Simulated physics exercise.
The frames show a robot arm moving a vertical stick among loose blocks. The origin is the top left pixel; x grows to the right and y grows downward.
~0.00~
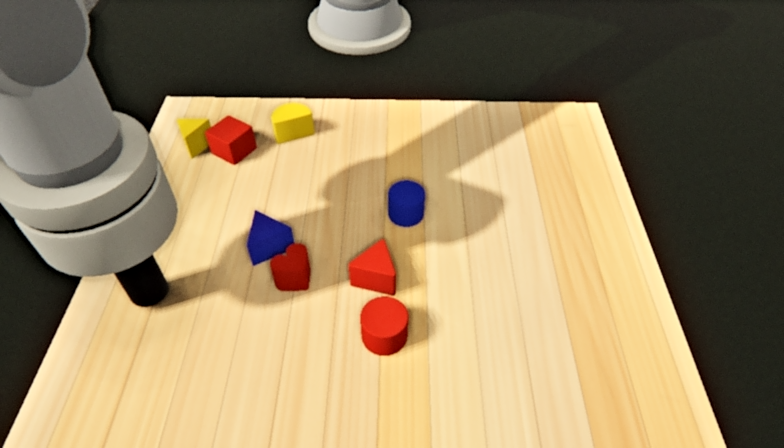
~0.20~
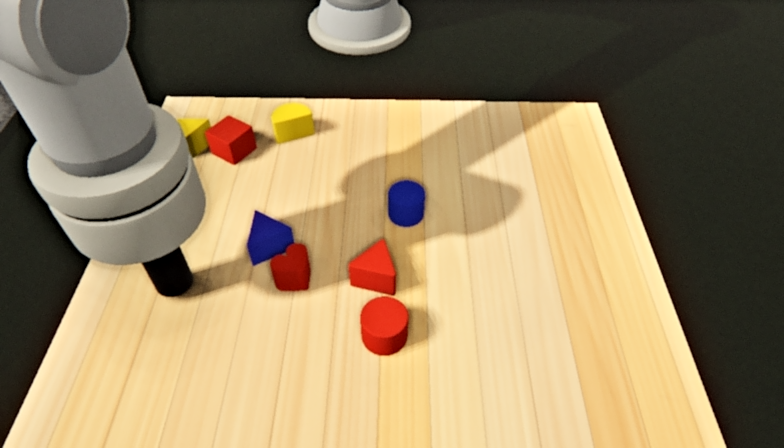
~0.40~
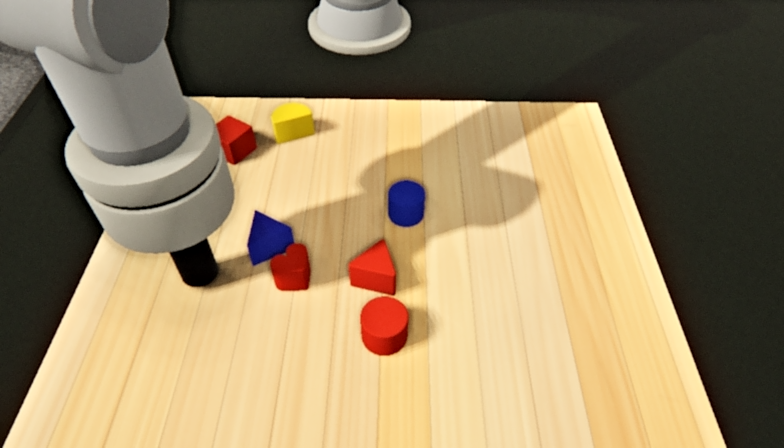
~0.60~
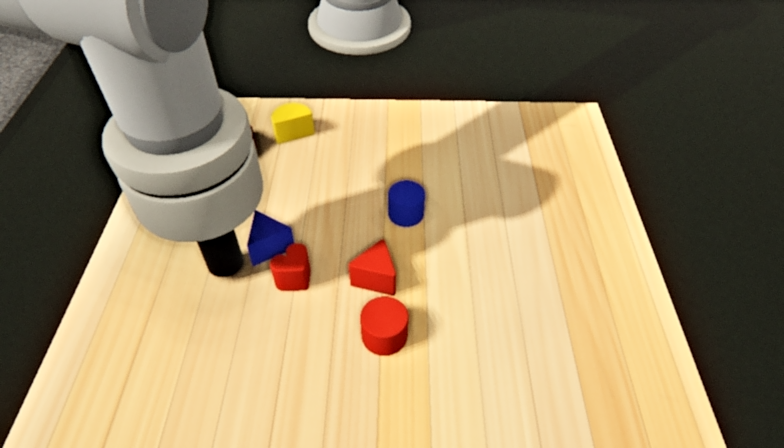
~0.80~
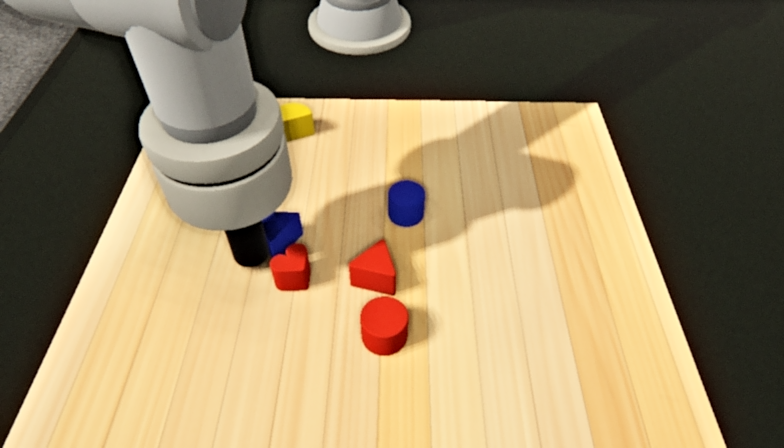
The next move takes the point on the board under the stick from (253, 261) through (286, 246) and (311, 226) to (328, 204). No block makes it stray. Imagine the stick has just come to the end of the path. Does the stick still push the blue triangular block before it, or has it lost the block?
The blue triangular block is leading.
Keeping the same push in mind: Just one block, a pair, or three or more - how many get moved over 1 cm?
Here I'd predict a lone block moving more than 1 cm.
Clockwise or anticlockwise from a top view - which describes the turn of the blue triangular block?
From above, it turns counterclockwise.
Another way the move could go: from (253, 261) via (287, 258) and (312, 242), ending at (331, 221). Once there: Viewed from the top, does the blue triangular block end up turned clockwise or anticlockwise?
Twists anticlockwise.
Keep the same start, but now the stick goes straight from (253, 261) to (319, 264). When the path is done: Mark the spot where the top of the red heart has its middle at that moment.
About (312, 268).
What follows on the original path. One third of the way, stick (285, 239); blue triangular block (299, 203), turned 40° anticlockwise.
Two thirds of the way, stick (311, 219); blue triangular block (323, 184), turned 50° anticlockwise.
At the end, stick (327, 197); blue triangular block (340, 164), turned 40° anticlockwise; red heart in place.
